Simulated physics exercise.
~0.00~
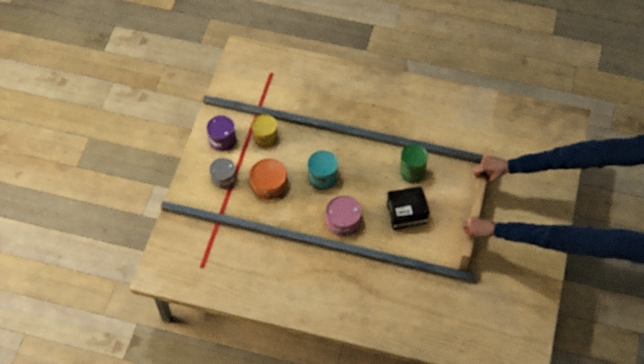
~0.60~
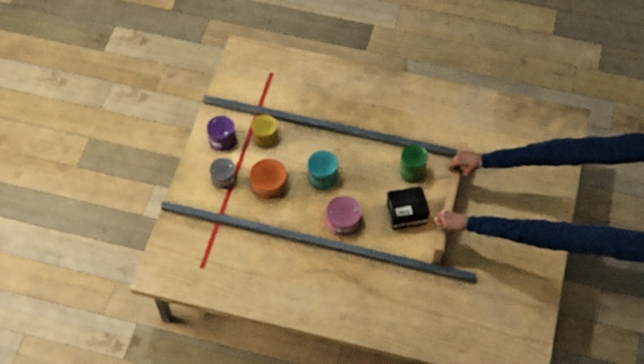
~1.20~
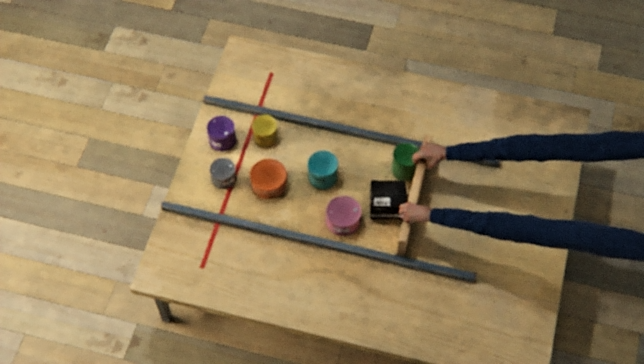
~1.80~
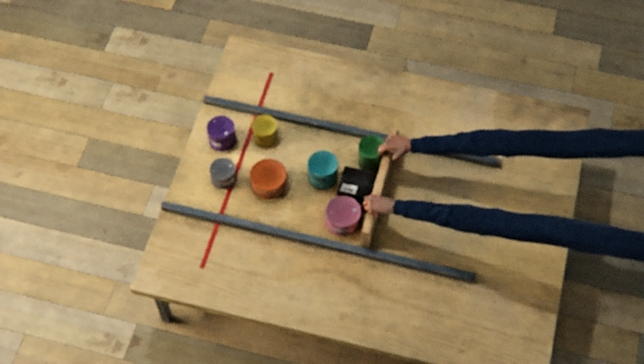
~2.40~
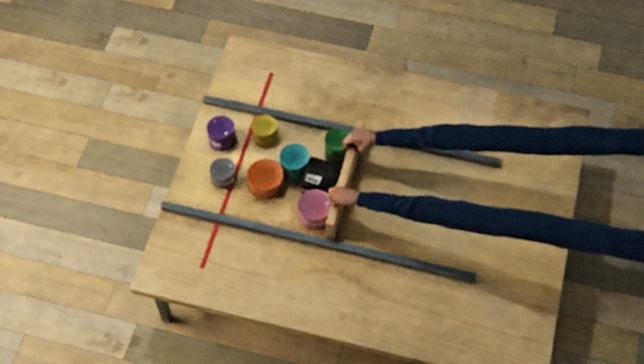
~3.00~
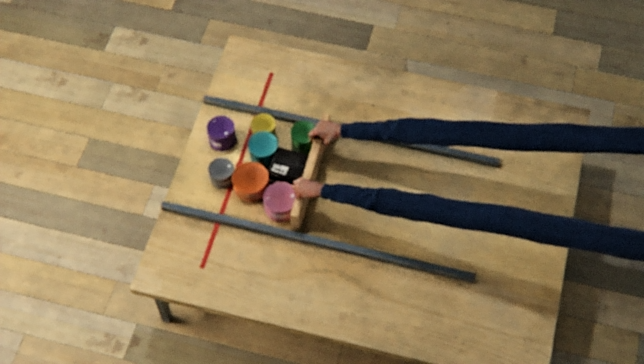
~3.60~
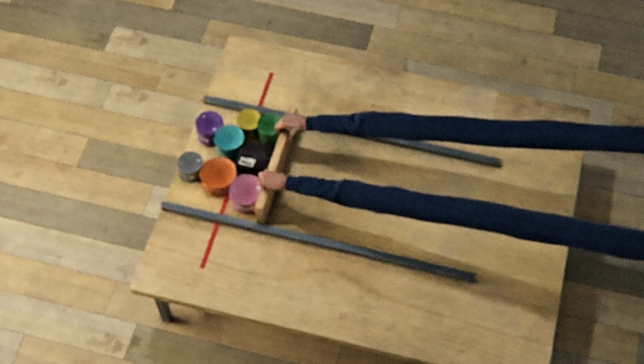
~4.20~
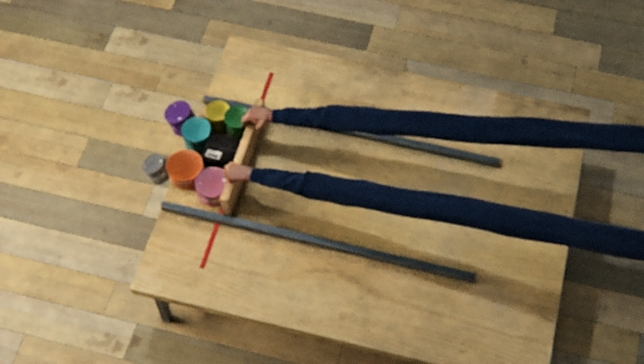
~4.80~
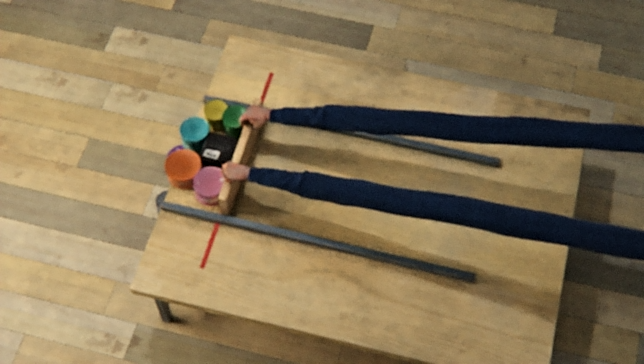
Two hands slid a wooden plank left across a low table between two dark strips, gathering a black box and several colourful tubs and pushing them past a red line until the grey and purple ones dropped off the far edge.
